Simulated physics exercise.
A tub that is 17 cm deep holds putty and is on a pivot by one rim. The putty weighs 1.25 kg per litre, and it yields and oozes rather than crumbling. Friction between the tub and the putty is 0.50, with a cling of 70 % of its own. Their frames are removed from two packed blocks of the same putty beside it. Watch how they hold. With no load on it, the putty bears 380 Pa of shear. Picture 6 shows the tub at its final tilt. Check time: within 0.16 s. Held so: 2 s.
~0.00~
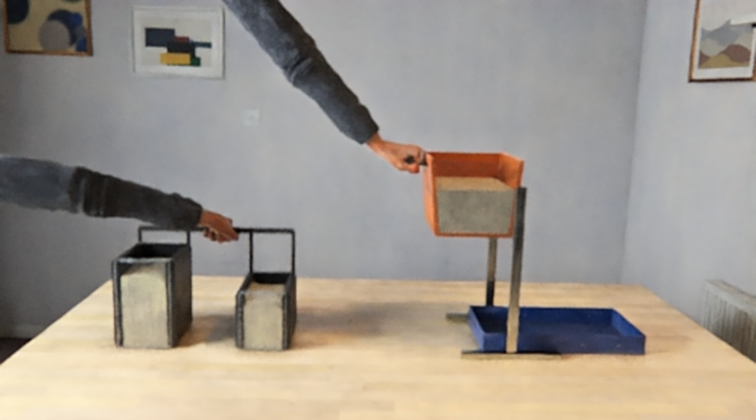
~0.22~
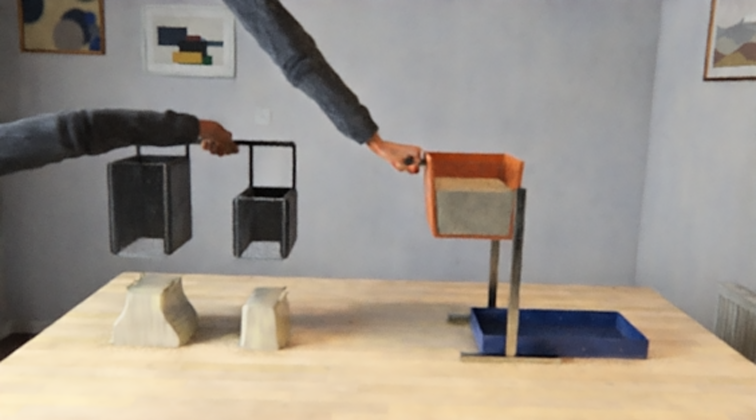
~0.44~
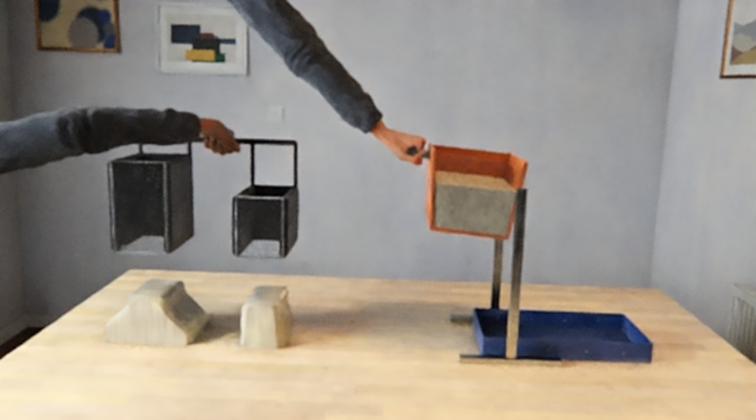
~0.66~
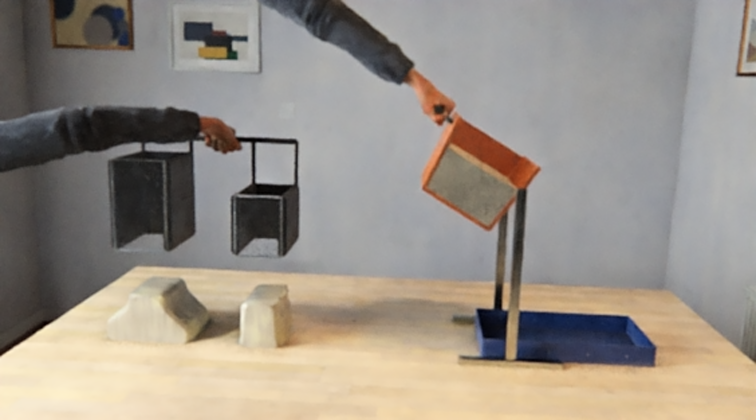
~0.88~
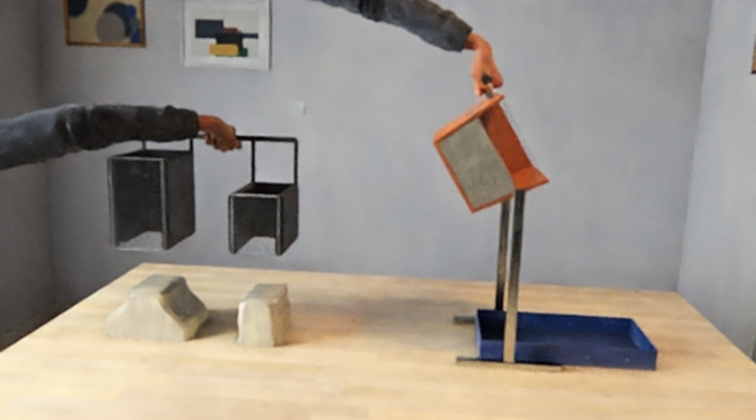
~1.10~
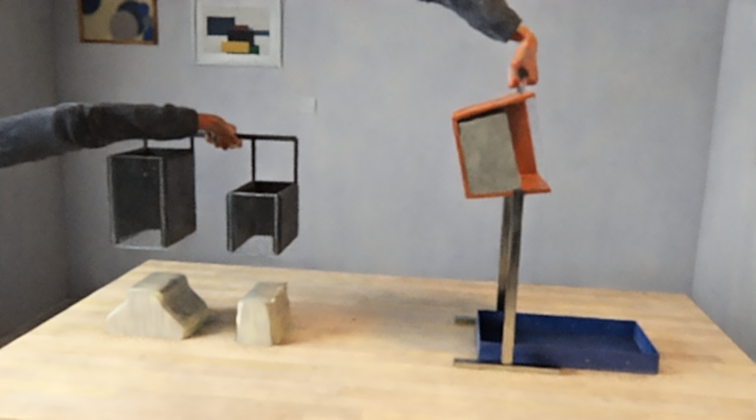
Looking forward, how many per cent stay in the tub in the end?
About 100 %.
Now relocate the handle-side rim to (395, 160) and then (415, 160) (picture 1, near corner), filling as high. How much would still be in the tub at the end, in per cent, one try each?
Some 70 % and some 100 %, in that order.
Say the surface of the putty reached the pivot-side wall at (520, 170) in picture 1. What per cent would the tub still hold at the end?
Then about 70 %.
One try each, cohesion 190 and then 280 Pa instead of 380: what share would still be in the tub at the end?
Going in order, it's 70 % and then 95 %.
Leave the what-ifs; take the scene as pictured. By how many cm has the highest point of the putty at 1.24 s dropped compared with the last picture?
I reckon it's close to 2 cm.
After 1.24 s, the tub is at 77 degrees and holds 100 %.
After 1.41 s, the tub is at 77 degrees and holds 100 %.
After 1.58 s, the tub is at 77 degrees and holds 100 %.
After 1.75 s, the tub is at 77 degrees and holds 100 %.
After 3.10 s, at the end, the tub is at 77 degrees and holds 100 %.
